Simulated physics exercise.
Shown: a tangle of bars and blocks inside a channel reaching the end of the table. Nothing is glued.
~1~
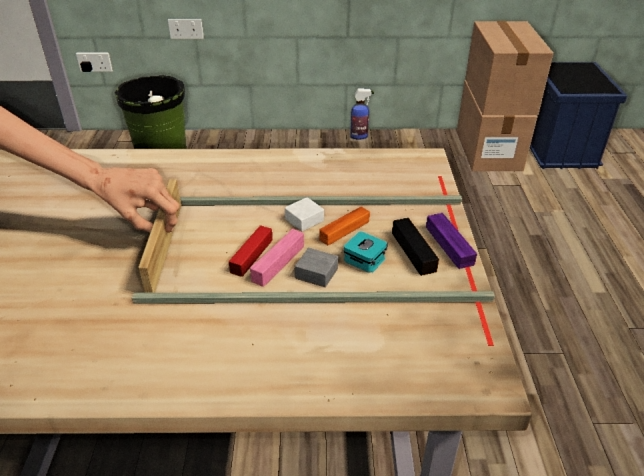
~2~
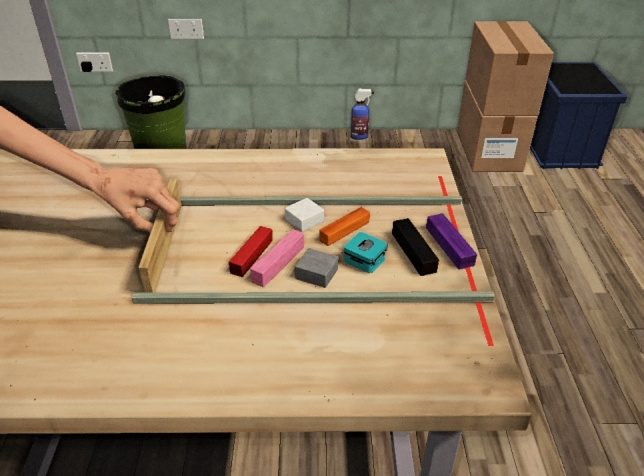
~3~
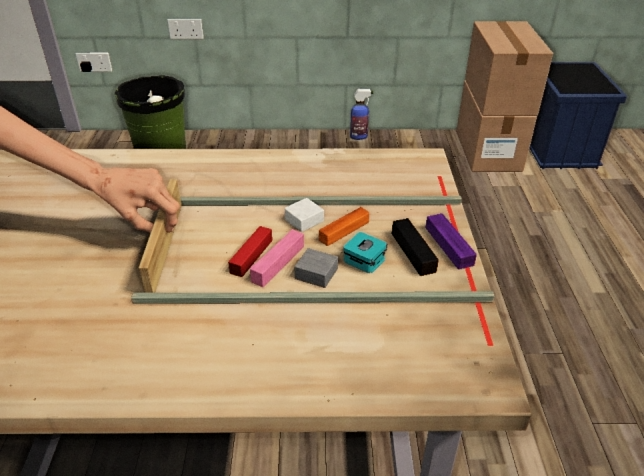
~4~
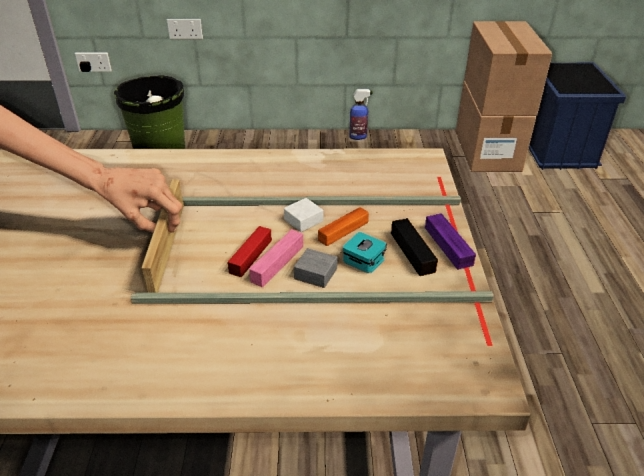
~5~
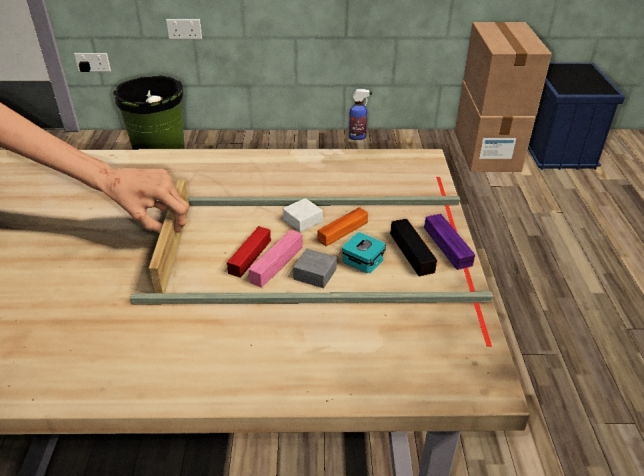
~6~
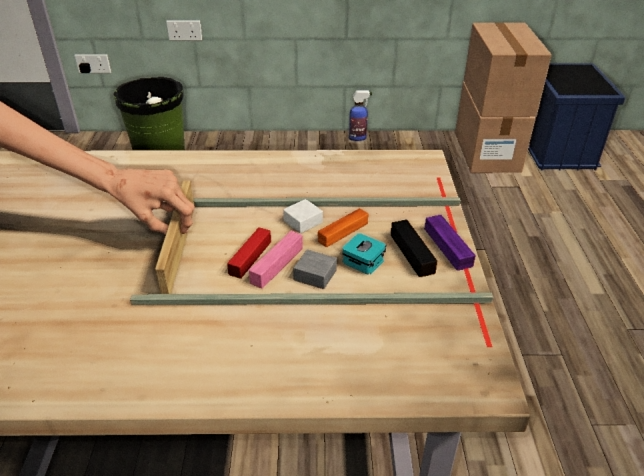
The footage shows a hand holding a wooden board upright at the left of a channel of colourful bars and blocks on a table, then sliding it slightly right while the bars and blocks stay still.
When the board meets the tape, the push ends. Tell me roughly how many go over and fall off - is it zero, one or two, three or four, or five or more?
Roughly five or more fall off.
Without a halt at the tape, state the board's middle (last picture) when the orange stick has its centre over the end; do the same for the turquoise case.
The middle is at (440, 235) when it's the orange stick, and at (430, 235) when it's the turquoise case.
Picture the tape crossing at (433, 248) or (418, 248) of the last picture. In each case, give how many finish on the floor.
4 and 2 down on the floor.
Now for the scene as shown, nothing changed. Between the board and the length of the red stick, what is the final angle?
Near 0 degrees.
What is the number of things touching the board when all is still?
1 in contact.
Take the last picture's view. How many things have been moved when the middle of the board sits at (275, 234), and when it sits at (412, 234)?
At the first point the count is 3, at the second it's 8.
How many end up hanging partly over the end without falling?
So the number is 0.
Soon after, none off yet; purple stick at rest near (449, 242); black stick at rest near (413, 247); turquoise case at rest near (364, 254).
After that, none off yet; purple stick moving near (457, 241); black stick displaced a little near (441, 245); turquoise case displaced well along near (416, 247).
In the end, the number that fall off is five or more; gone, pink bar, white block, grey block, orange stick, turquoise case, black stick and purple stick.
